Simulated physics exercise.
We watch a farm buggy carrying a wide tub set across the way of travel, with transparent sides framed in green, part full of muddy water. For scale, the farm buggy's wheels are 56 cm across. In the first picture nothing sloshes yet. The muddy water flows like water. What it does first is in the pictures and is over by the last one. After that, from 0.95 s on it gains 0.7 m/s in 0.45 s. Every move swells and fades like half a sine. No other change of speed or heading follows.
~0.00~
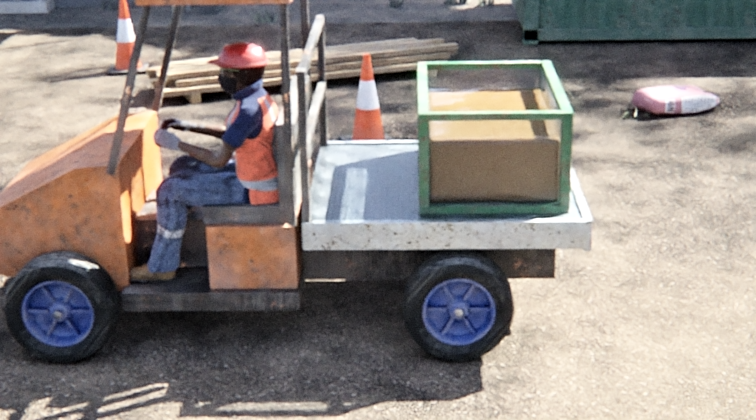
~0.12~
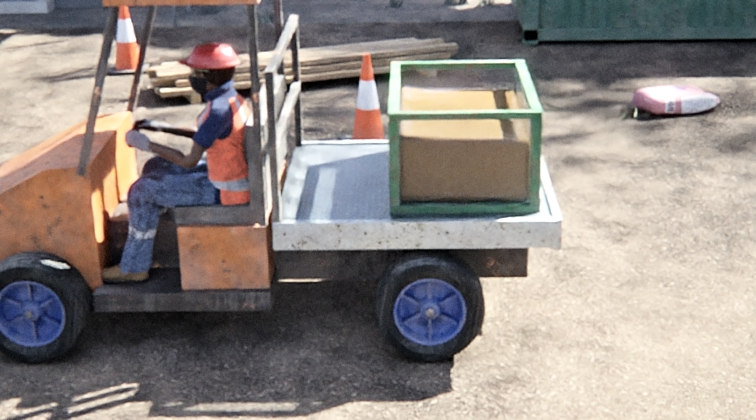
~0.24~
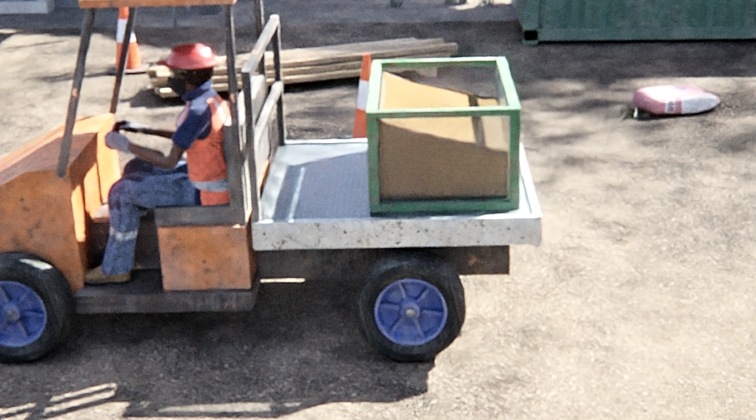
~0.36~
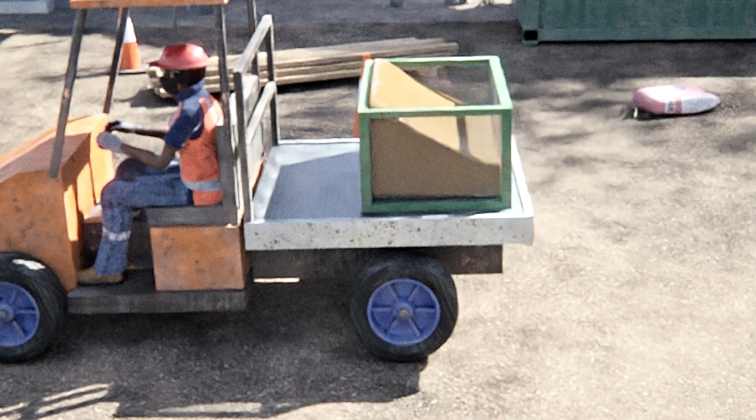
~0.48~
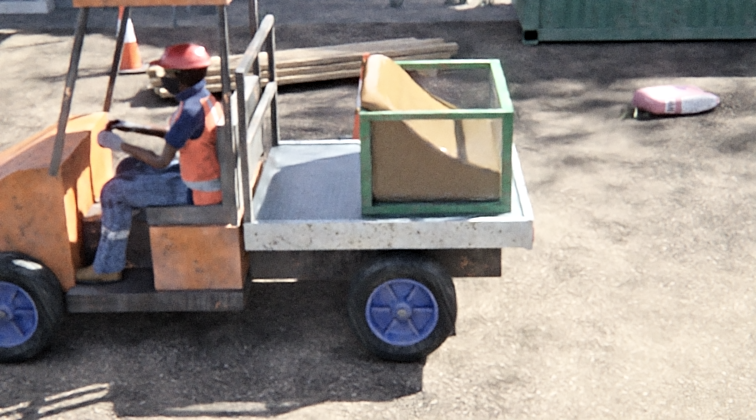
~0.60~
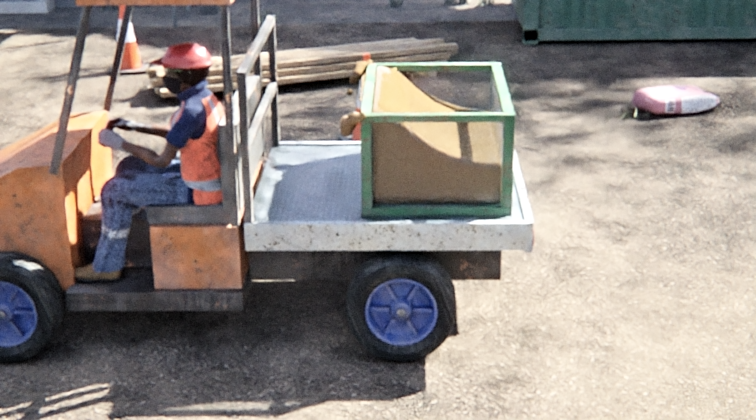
To begin with, an orange farm buggy with a driver in a red helmet rolls left, carrying a green-framed clear tub of level muddy water. The buggy slows to a near standstill as the water surges up the tub's left side into a steep slope, which then eases slightly.
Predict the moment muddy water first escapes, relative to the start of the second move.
Answer: Before.
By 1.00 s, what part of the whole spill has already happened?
About 70 per cent.
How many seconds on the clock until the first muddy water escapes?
Around 0.7 s.
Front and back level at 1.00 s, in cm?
Front 20 cm, back 54 cm.
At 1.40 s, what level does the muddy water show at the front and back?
Front 38 cm, back 30 cm.
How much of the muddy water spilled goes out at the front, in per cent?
Some 70 per cent of it.
Then, 1.00 s in, front 20 cm, middle 27 cm, back 54 cm above the floor; the loss stands at 2 per cent, over the front.
Then, 1.40 s in, front 38 cm, middle 32 cm, back 30 cm above the floor; the loss stands at 3 per cent, mostly over the front, some over the back.
Then, 1.90 s in, front 30 cm, middle 34 cm, back 34 cm above the floor; the loss stands at 3 per cent, mostly over the front, some over the back.
Then, 4.39 s in, the loss stands at 3 per cent, mostly over the front, some over the back; the first of it left at about 0.70 s, and the second move began at 0.95 s.
